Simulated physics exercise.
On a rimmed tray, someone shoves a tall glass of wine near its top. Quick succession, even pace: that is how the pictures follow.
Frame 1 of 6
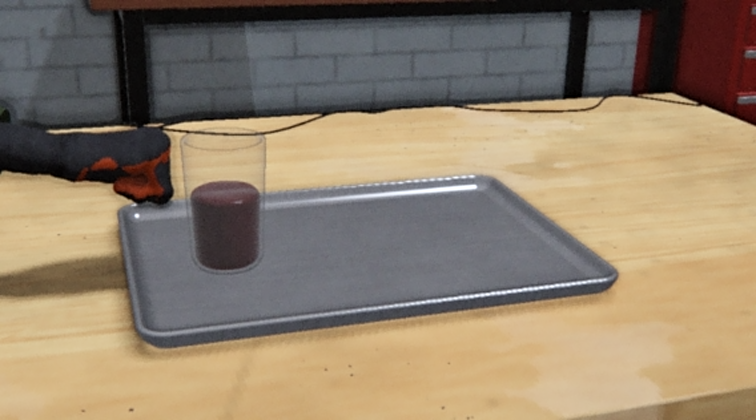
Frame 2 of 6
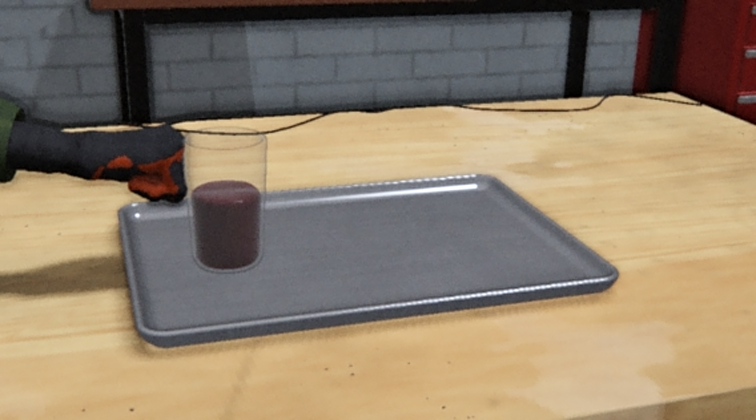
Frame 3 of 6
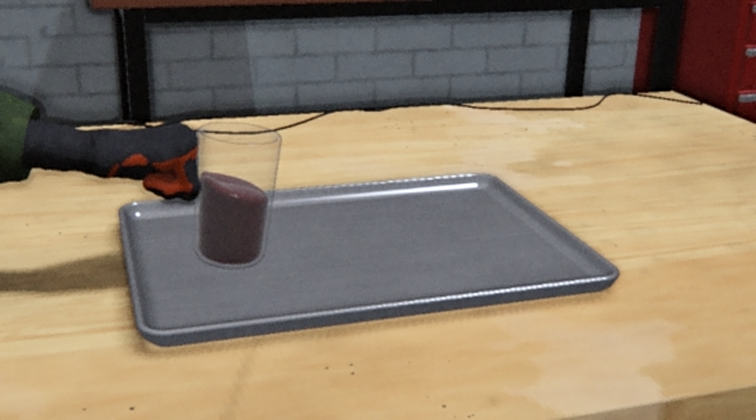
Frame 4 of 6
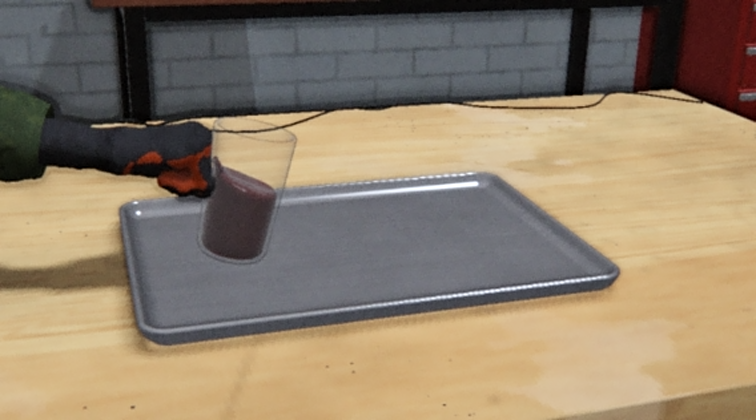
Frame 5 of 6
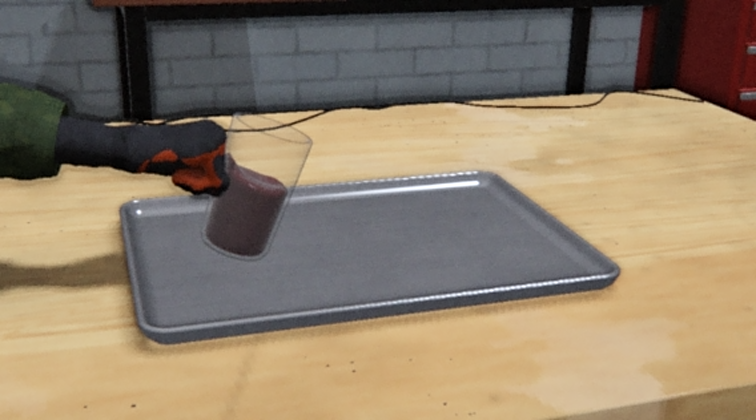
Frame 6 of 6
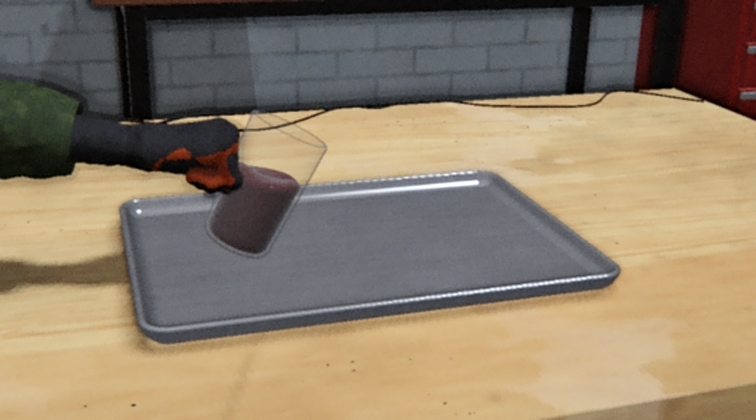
A gloved hand in black and orange, with a green sleeve, reaches in from the left over a pale wooden table, seen from slightly above by a still camera. A clear glass of dark red wine stands on the left of a grey rimmed tray, before a grey brick wall. The hand pushes near the glass's top, and it leans steadily rightward as the wine shifts inside.
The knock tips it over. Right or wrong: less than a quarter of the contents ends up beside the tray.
Wrong.
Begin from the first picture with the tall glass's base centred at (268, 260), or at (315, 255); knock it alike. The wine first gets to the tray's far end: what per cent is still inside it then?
Try 1: 70 %; try 2: 80 %.
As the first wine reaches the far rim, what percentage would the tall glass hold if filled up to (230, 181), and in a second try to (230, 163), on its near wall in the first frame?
55 % and 55 %.
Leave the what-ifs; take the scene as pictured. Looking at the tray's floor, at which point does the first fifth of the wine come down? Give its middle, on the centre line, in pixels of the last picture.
Touchdown, mid-line: Approx. (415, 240).
A moment on, the tall glass lies on its side and 100 per cent is in the glass, 0 on the tray and 0 above or beyond its rim.
Next, the tall glass lies on its side and 66 per cent is in the glass, 23 on the tray and 11 above or beyond its rim.
Then the tall glass lies on its side and 34 per cent is in the glass, 56 on the tray and 10 above or beyond its rim.
Later the tall glass lies on its side and 19 per cent is in the glass, 40 on the tray and 41 above or beyond its rim.
At rest 59 per cent is held by tray and glass, 41 is off the tray.
